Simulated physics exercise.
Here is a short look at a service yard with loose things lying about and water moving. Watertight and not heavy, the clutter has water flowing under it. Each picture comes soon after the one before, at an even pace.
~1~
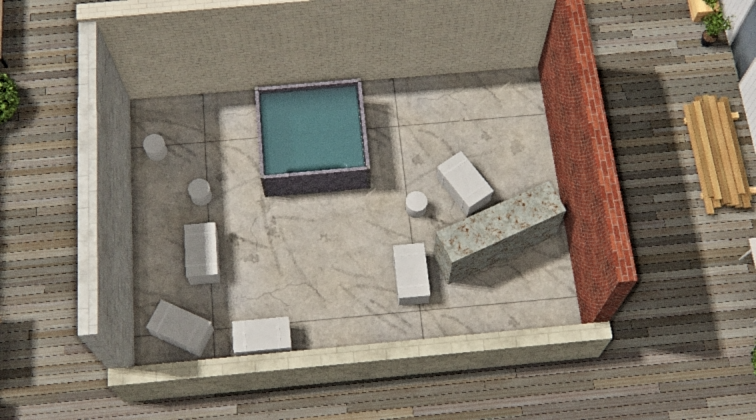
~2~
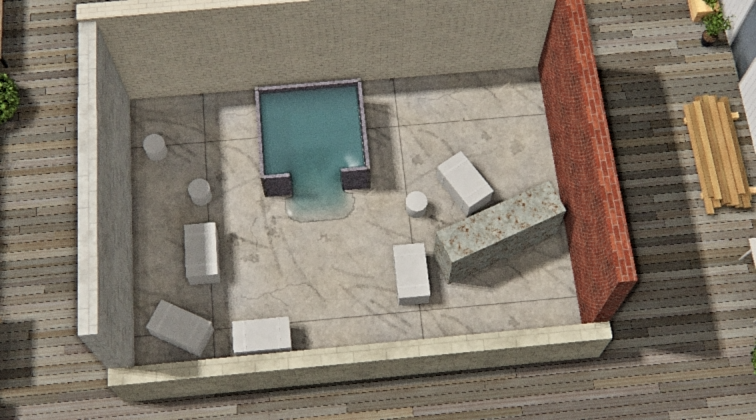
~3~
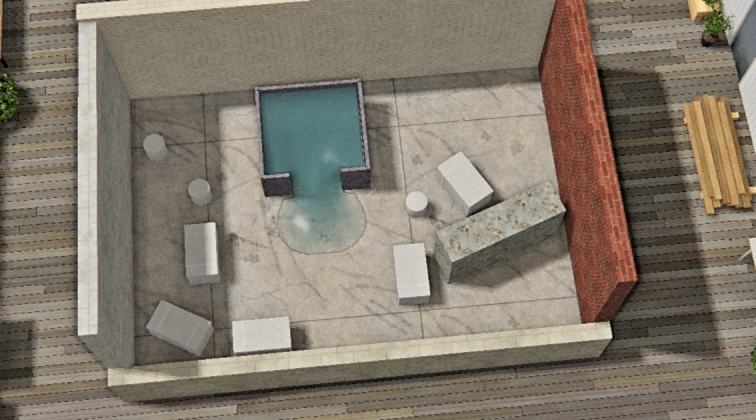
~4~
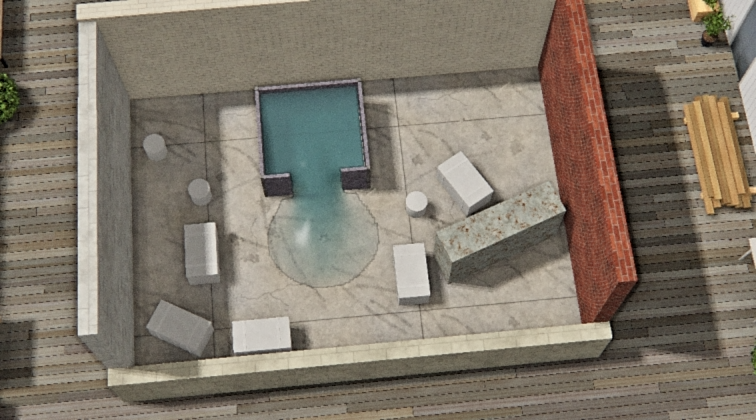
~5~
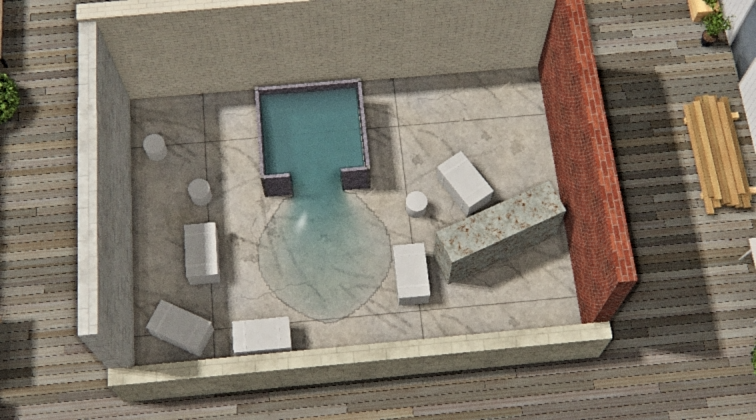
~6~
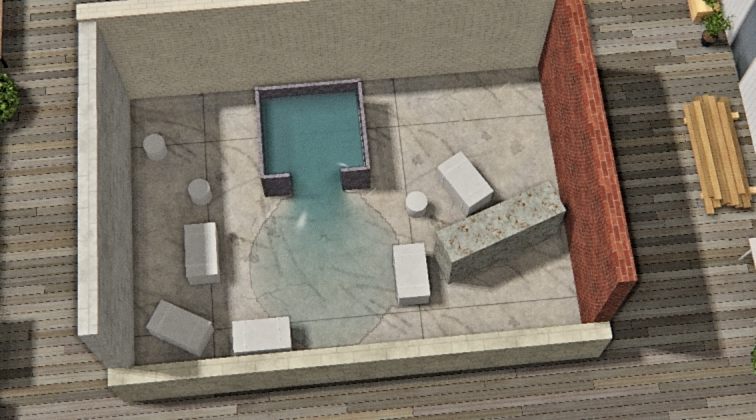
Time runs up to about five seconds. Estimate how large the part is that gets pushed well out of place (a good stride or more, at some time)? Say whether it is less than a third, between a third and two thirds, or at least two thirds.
The things swept well aside make up a third to two thirds.
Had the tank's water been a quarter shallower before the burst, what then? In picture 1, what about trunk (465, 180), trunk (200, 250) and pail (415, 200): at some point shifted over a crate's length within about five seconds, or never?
Fell short, fell short, fell short.
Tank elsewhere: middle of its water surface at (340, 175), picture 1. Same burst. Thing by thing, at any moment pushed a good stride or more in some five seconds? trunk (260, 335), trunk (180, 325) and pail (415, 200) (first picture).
The three, one by one: Past that mark, past that mark and short of that.
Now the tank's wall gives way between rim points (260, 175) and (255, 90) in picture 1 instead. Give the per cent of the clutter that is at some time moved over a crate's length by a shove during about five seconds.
About 60 %.
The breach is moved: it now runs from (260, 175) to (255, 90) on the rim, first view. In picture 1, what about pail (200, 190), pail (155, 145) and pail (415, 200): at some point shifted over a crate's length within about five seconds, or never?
Taking them one at a time, the first gets shoved clear, the second gets shoved clear and the third not displaced that far.
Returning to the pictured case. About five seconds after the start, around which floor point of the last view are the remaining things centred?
I'd put it roughly at (301, 202).
A moment on, 0 of 8 are well off their spots; 0 afloat.
Next, 2 of 8 are well off their spots; 2 afloat.
Later, 3 of 8 are well off their spots; 3 afloat.
In the end, 5 of 8 are well off their spots, and 5 have been at some point; 2 afloat.
